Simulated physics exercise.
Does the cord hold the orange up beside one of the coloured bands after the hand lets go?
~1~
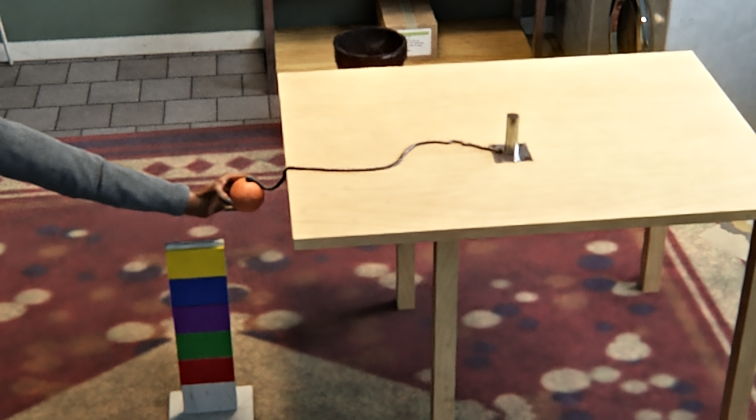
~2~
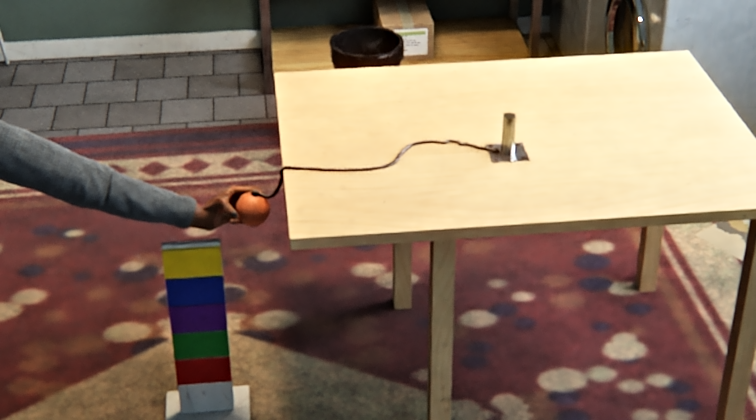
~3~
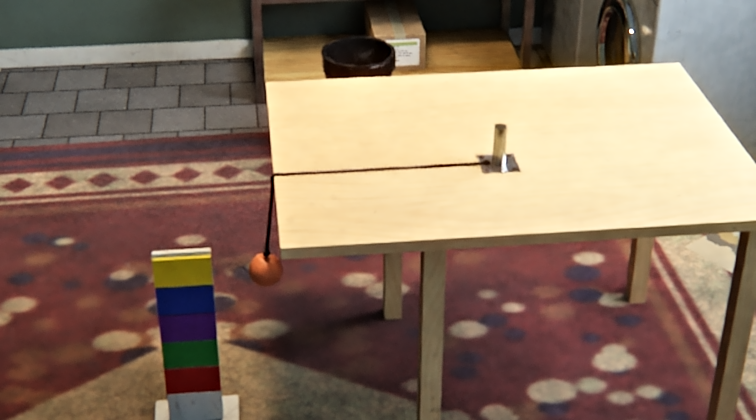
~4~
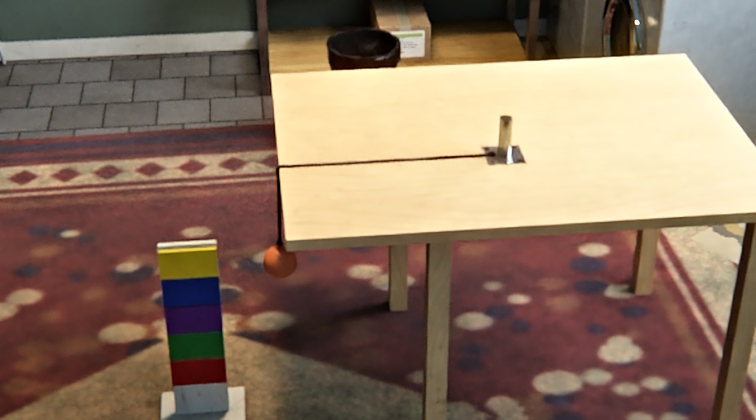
Yes, the cord pulls straight across the table and holds the orange, which ends up hanging with its middle level with the yellow band.
